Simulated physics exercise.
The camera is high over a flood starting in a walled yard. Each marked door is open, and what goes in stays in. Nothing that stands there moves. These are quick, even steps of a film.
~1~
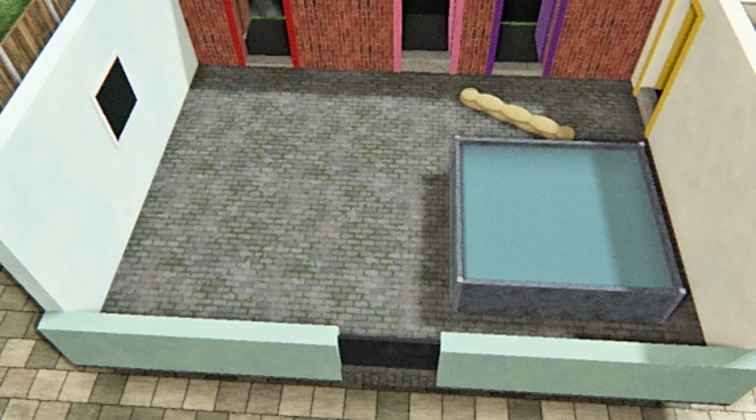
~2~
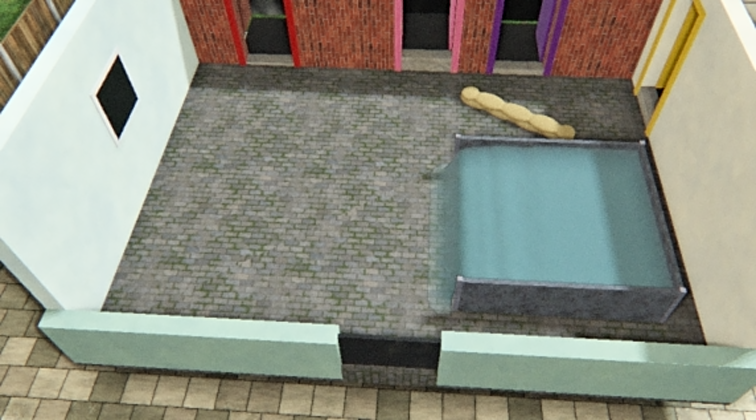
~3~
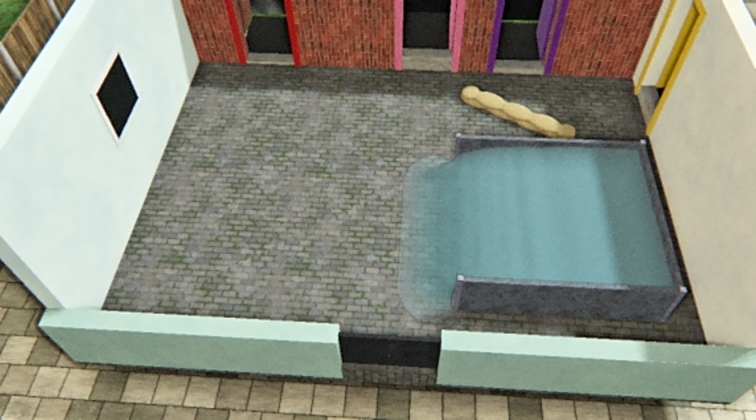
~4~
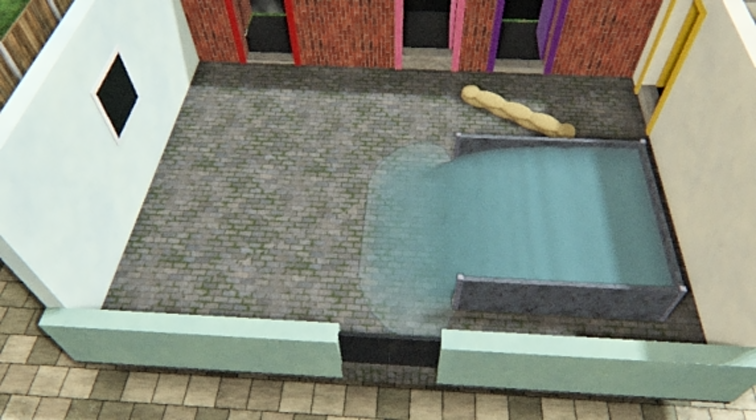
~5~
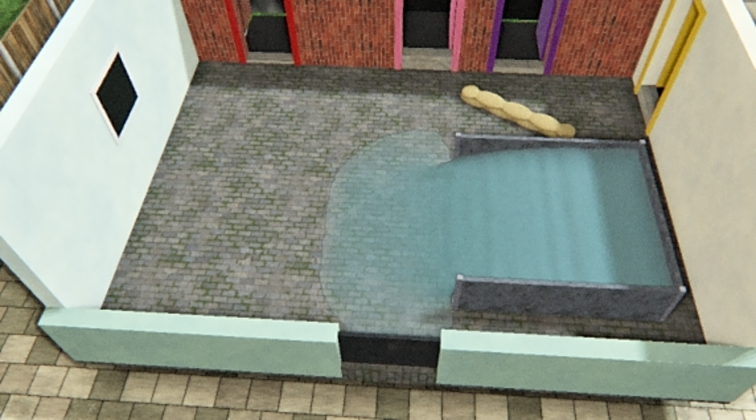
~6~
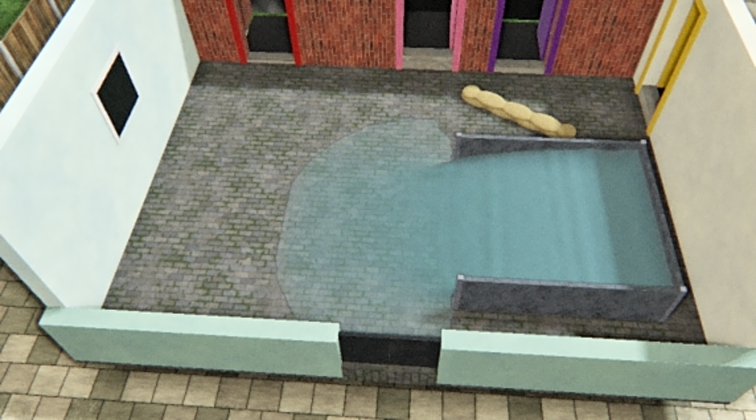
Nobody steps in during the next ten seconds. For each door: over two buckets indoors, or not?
One by one: The purple door stays under that; the pink door stays under that; the red door takes more than that; the yellow door stays under that.
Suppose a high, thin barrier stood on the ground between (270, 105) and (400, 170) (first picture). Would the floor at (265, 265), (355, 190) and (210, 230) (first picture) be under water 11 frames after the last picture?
One after the other: Awash, flooded, wet.
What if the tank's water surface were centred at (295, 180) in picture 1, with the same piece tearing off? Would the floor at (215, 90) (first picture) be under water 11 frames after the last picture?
Answer: Flooded.
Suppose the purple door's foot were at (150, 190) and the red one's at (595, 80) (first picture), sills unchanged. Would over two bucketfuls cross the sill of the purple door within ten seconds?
The purple door lets more in.
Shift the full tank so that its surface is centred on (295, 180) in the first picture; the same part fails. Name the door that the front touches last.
That is the yellow one.
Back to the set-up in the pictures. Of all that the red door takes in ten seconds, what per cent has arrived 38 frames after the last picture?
Roughly 65 per cent.
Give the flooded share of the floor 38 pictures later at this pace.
Roughly 75 per cent.
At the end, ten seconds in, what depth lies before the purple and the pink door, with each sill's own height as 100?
In turn 50 and 40 per cent.
A moment on, water covers 50 % of the floor; the purple door not reached, the pink door not reached, the red door not reached, the yellow door not reached.
Next, water covers 60 % of the floor; the purple door not reached, the pink door not reached, the red door not reached, the yellow door not reached.
Then, water covers 65 % of the floor; the purple door not reached, the pink door wet at the sill, nothing in, the red door under two buckets in, the yellow door not reached.
Later, water covers 75 % of the floor; the purple door not reached, the pink door wet at the sill, nothing in, the red door far over two buckets in, the yellow door not reached.
In the end, water covers 95 % of the floor; the purple door wet at the sill, nothing in, the pink door wet at the sill, nothing in, the red door far over two buckets in, the yellow door wet at the sill, nothing in.
